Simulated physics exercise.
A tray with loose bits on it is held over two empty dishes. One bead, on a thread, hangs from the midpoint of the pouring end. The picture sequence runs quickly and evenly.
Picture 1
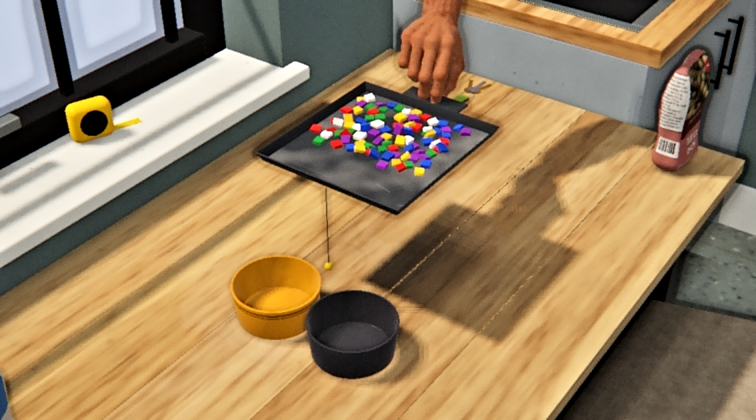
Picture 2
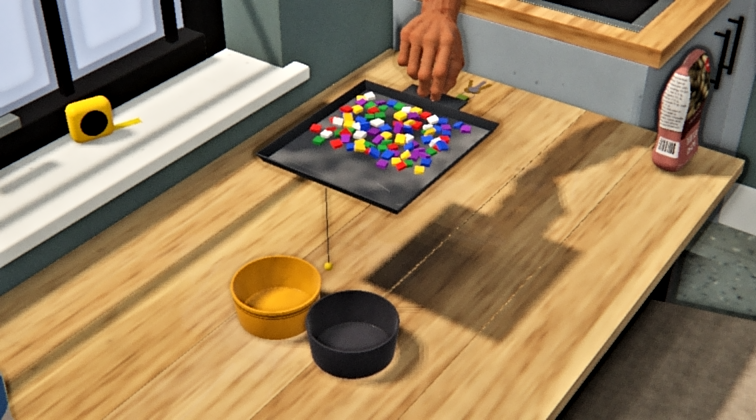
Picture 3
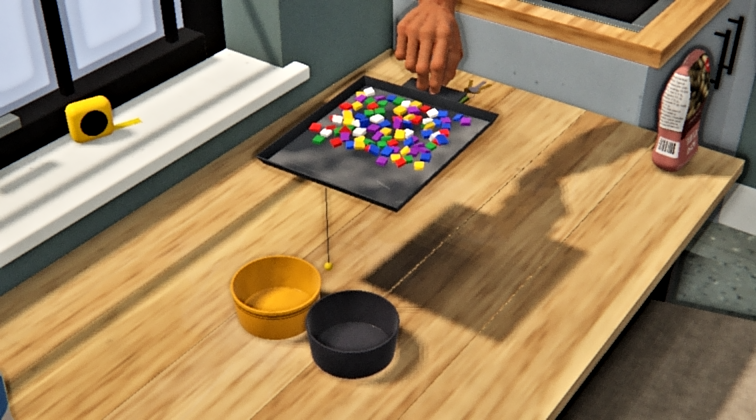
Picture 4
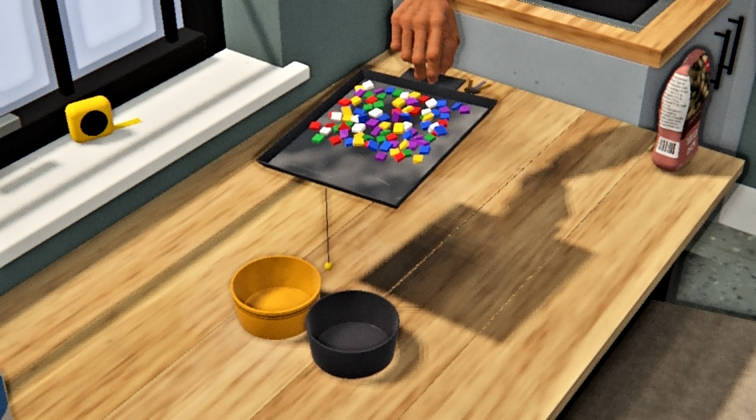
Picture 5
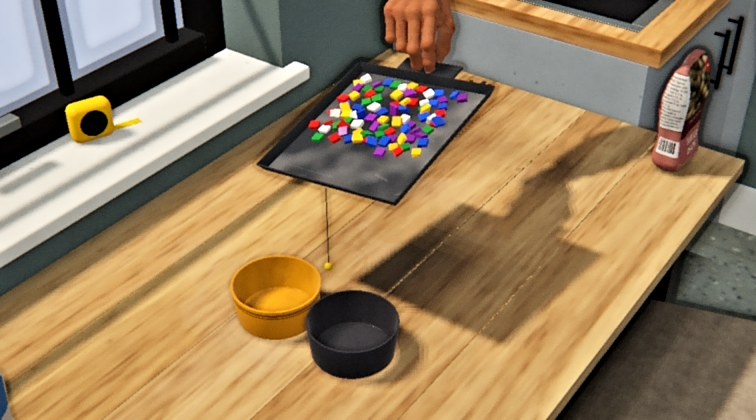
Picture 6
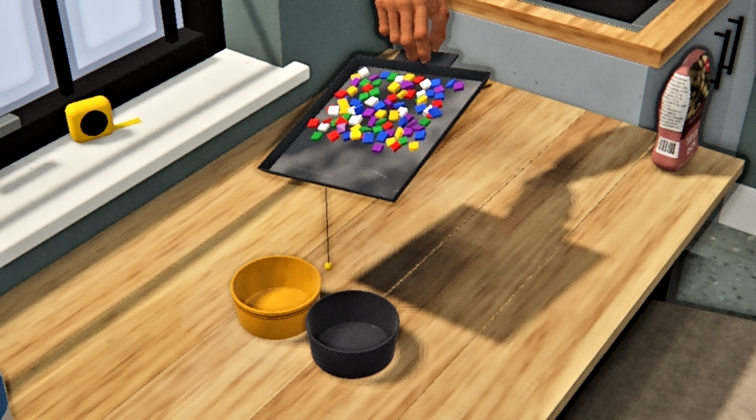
At first, a hand holds a dark tray of colourful mosaic tiles nearly level above a wooden counter, near an orange dish and a black dish, with a yellow bead hanging below. Then the hand gradually tilts the tray toward its lower-left corner, while the dishes stay still and empty.
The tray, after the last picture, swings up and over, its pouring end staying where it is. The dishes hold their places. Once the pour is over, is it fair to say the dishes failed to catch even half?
Yes, they caught less than half.
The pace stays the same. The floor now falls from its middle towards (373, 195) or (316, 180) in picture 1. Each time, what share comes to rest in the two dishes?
That comes to 50 per cent the first time and 70 per cent the second.
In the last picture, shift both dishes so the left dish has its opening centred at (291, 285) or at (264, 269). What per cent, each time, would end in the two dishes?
About 10 per cent, then about 70 per cent.
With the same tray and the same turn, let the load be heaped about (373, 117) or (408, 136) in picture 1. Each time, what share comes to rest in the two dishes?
Near 20 and 30 percent respectively.
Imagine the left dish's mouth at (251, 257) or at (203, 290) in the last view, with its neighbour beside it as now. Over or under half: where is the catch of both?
Placing 1: A majority of it. Placing 2: A minority of it.
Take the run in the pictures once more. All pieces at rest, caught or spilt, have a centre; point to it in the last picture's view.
(254, 282).
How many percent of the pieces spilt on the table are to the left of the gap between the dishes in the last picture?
I make it about 100 percent or so.
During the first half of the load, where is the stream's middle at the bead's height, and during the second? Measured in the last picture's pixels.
At (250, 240) for the first part, then at (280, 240) for the others.
Shortly afterwards, tray tipped steeply; near half on the tray; only a few outside both; near half in the air.
Next, tray tipped past a quarter turn; near a quarter in the left dish; the bulk outside both; only a few in the air.
Some moments later, tray tipped past a quarter turn; near a quarter in the left dish; the bulk outside both.
In the end, tray tipped past a quarter turn; none at all in the right dish; near a quarter in the left dish; the bulk outside both.
